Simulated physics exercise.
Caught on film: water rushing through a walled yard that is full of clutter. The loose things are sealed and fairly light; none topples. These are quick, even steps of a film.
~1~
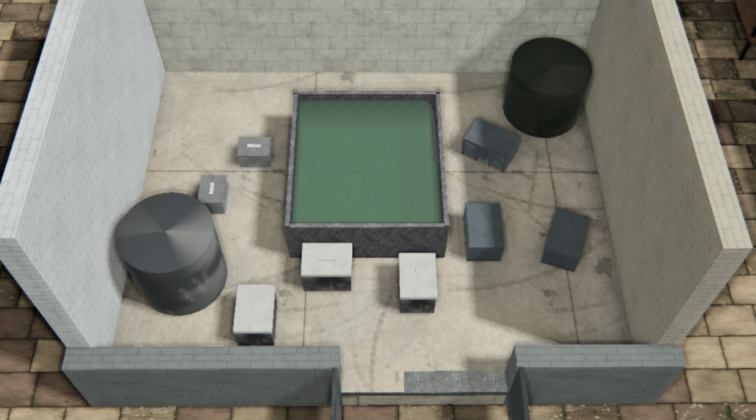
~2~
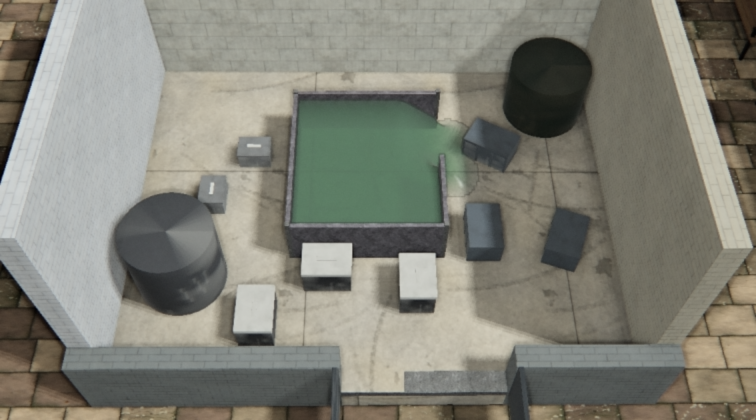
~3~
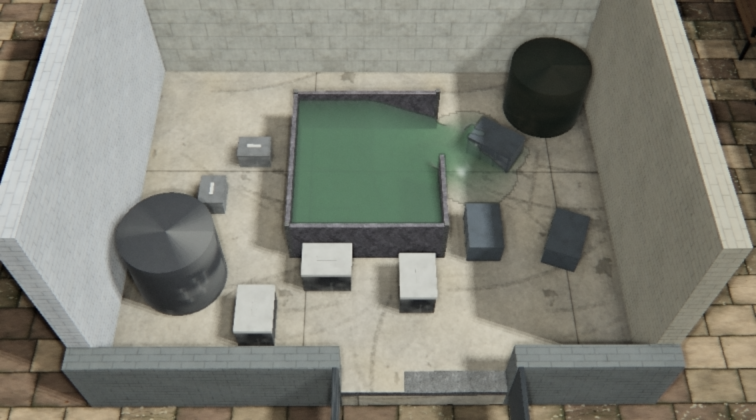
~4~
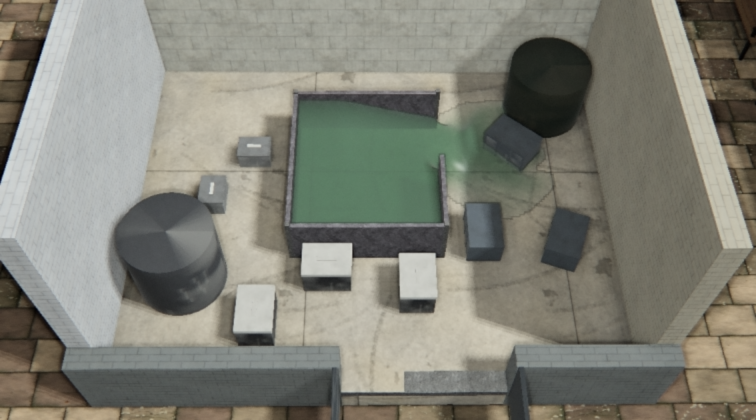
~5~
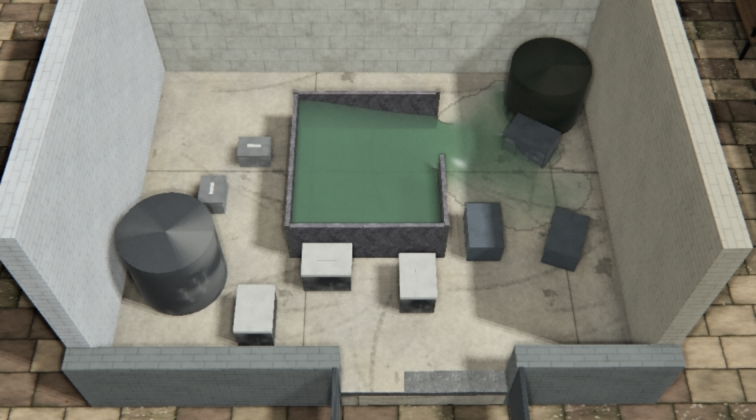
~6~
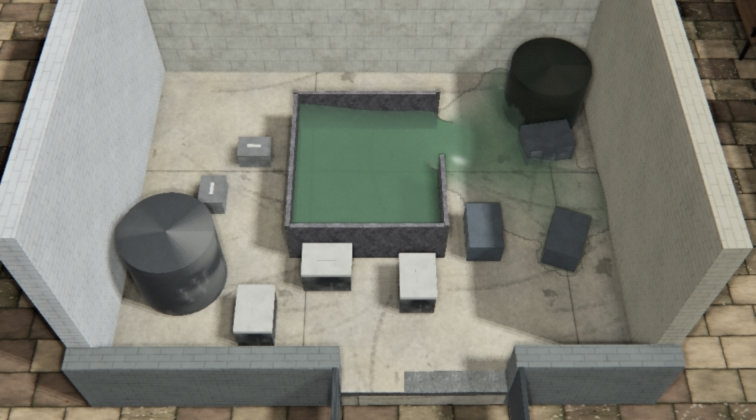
Green water rushed out through a gap in the right side of the square tank and spread over the yard floor, pushing the nearest dark crate a short way right, toward the dark barrel.
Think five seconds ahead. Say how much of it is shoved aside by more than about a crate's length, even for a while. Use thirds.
That comes to one to two thirds.
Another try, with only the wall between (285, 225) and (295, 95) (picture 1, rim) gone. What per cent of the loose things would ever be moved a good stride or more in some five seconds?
Near 60 in a hundred.
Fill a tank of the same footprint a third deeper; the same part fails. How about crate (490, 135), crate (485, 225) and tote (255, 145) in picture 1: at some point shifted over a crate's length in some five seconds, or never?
In turn: Pushed that far, less than that, short of that.
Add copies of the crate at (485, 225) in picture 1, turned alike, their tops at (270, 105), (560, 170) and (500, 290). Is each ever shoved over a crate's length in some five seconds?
One after the other: No, yes, shifted that much.
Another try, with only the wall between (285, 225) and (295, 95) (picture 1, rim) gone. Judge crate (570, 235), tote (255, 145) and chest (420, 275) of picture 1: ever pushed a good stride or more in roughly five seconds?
In turn: Not that far, shifted that much, swept aside.
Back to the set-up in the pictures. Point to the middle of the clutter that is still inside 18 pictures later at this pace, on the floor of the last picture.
Close to (370, 261).
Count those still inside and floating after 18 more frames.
The number is 0.
A moment on, 1 of 8 are well off their spots; 0 afloat.
Next, 1 of 8 are well off their spots; 1 afloat.
Later, 2 of 8 are well off their spots; 0 afloat.
In the end, 3 of 8 are well off their spots, and 3 have been at some point; 2 afloat.
